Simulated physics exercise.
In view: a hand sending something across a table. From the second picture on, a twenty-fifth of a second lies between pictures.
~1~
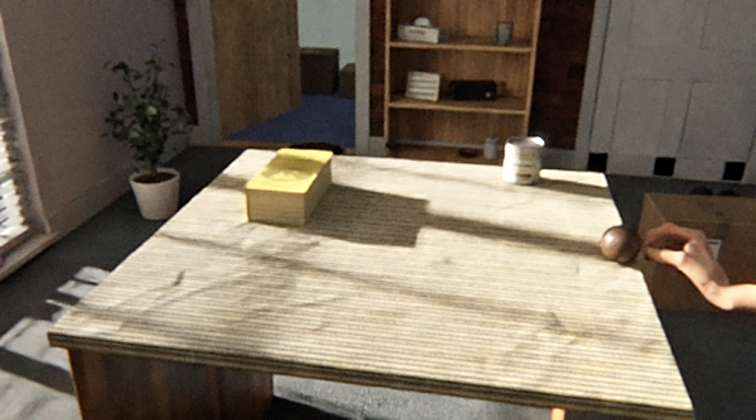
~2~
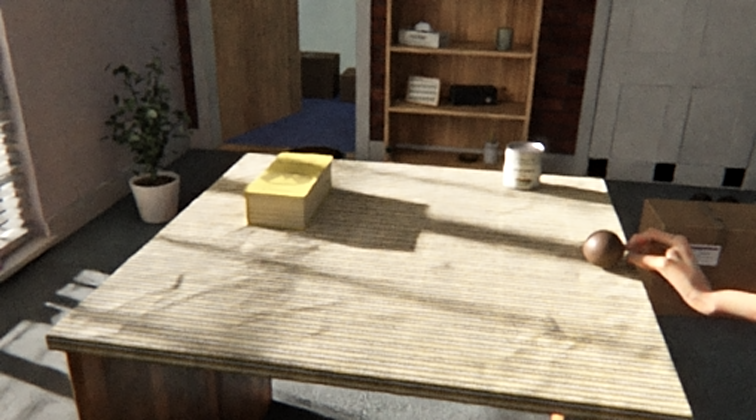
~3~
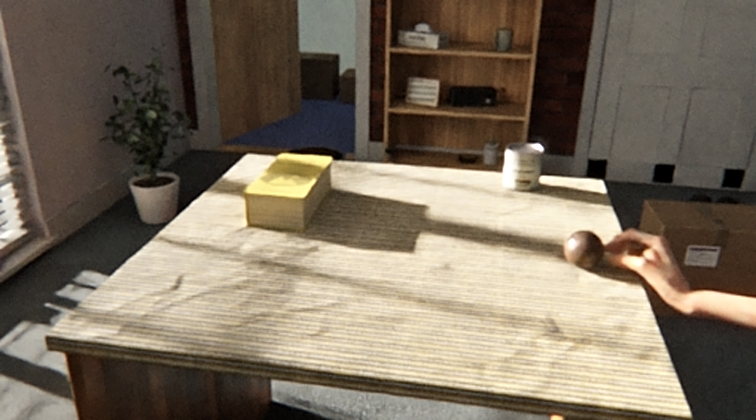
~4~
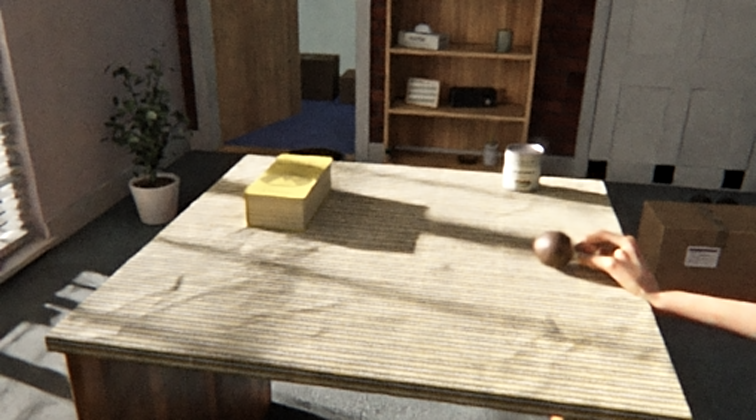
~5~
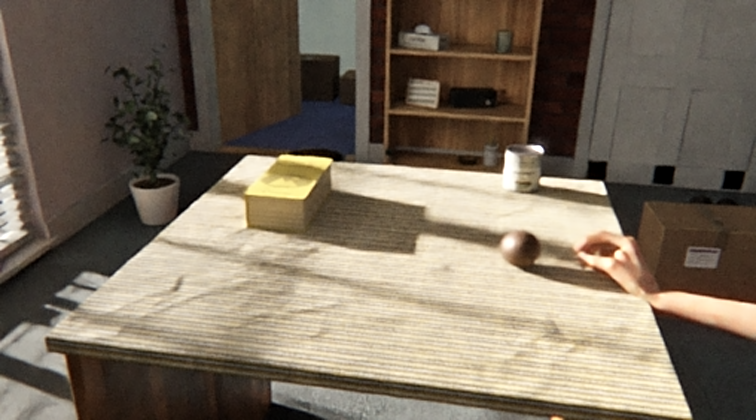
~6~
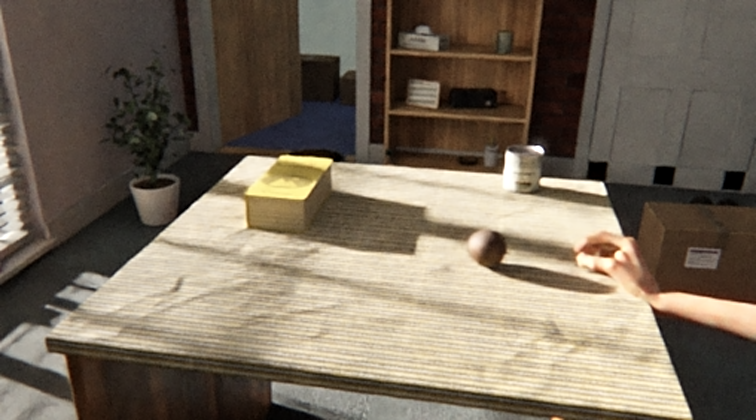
On a sunlit wooden table, a hand pushing a brown ball leftward and letting go, the ball rolling on toward the left.
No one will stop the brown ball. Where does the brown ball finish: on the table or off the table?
The brown ball drops to the floor.
Then, 0.30 s on from there, brown ball shifted well along near (249, 241).
Then, 0.70 s on from there, brown ball now off the table.
In the end, off the table, brown ball.
